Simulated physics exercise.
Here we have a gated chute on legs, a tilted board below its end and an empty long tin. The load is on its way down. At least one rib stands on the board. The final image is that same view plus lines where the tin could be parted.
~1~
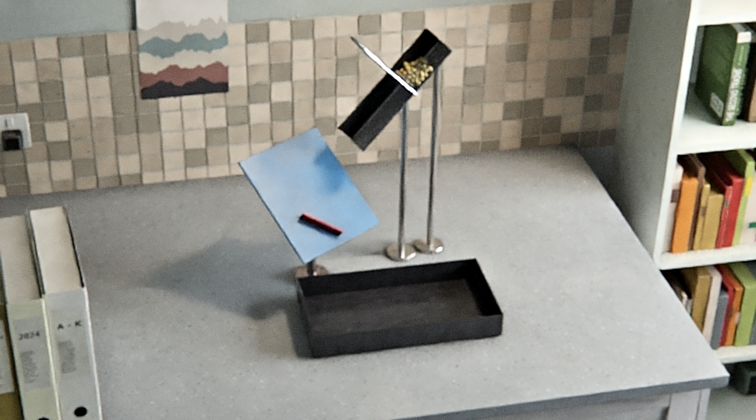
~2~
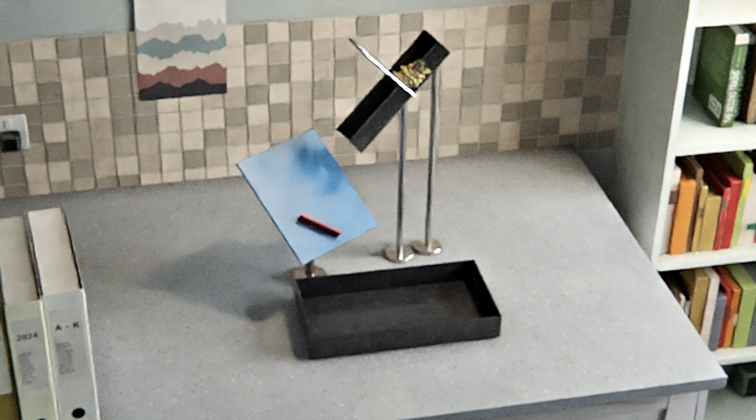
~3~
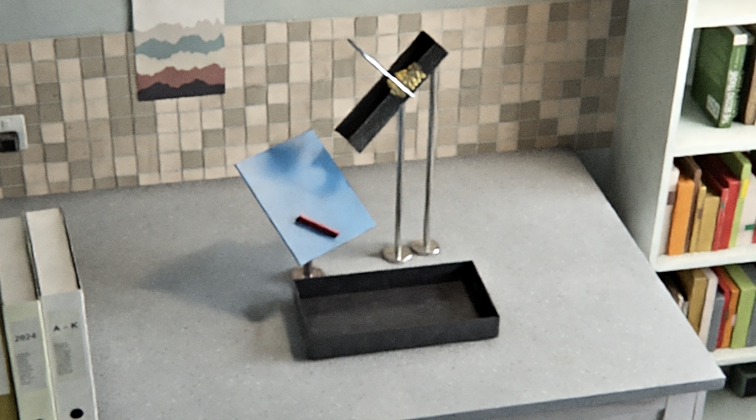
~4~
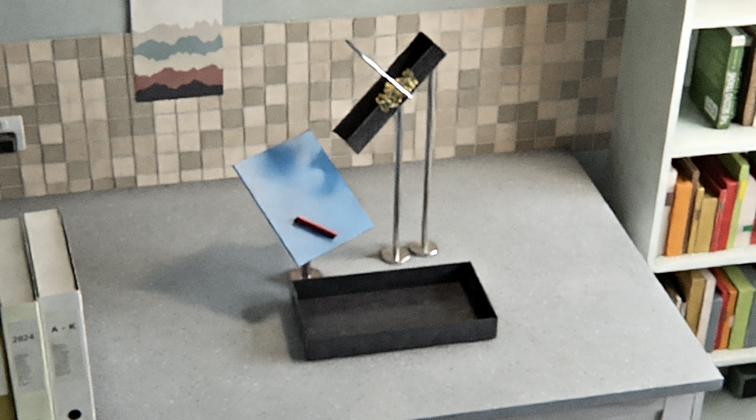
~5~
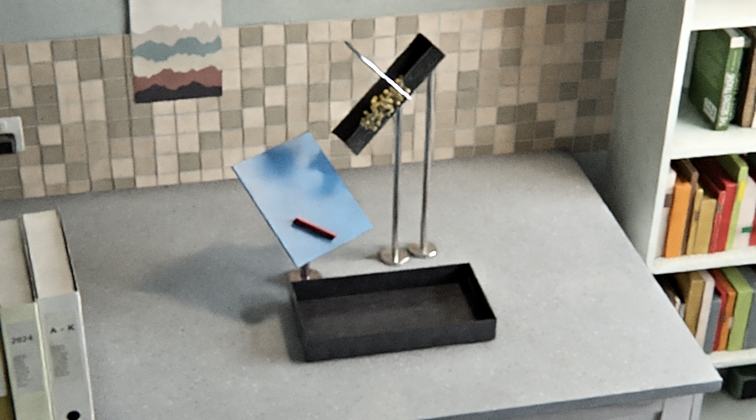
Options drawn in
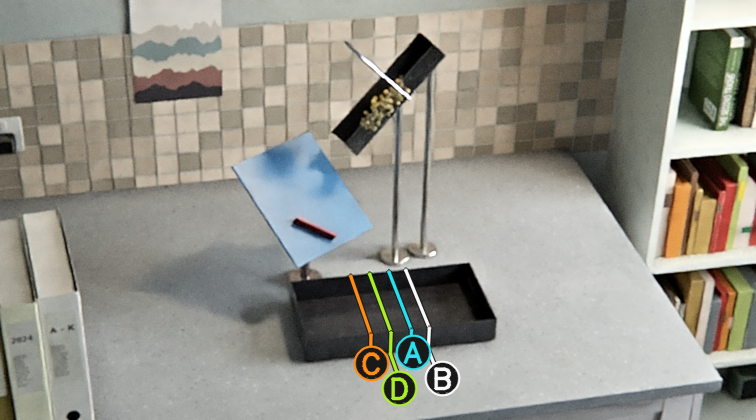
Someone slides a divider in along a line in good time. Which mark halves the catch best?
The answer is line D.
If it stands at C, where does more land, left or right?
Right.
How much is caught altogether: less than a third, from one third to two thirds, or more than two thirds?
It is more than two thirds.
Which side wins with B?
The left side.
On the marked copy, line A crosses the front rim at (411, 329); line B crosses the front rim at (429, 327); line C crosses the front rim at (370, 334); line D crosses the front rim at (390, 331).
With A, of what is caught, nearly all on the left of the divider, a stray few on the right.
With B, of what is caught, nearly all on the left of the divider, a stray few on the right.
With C, of what is caught, a small part on the left of the divider, nearly all on the right.
With D, of what is caught, about two thirds on the left of the divider, about a third on the right.
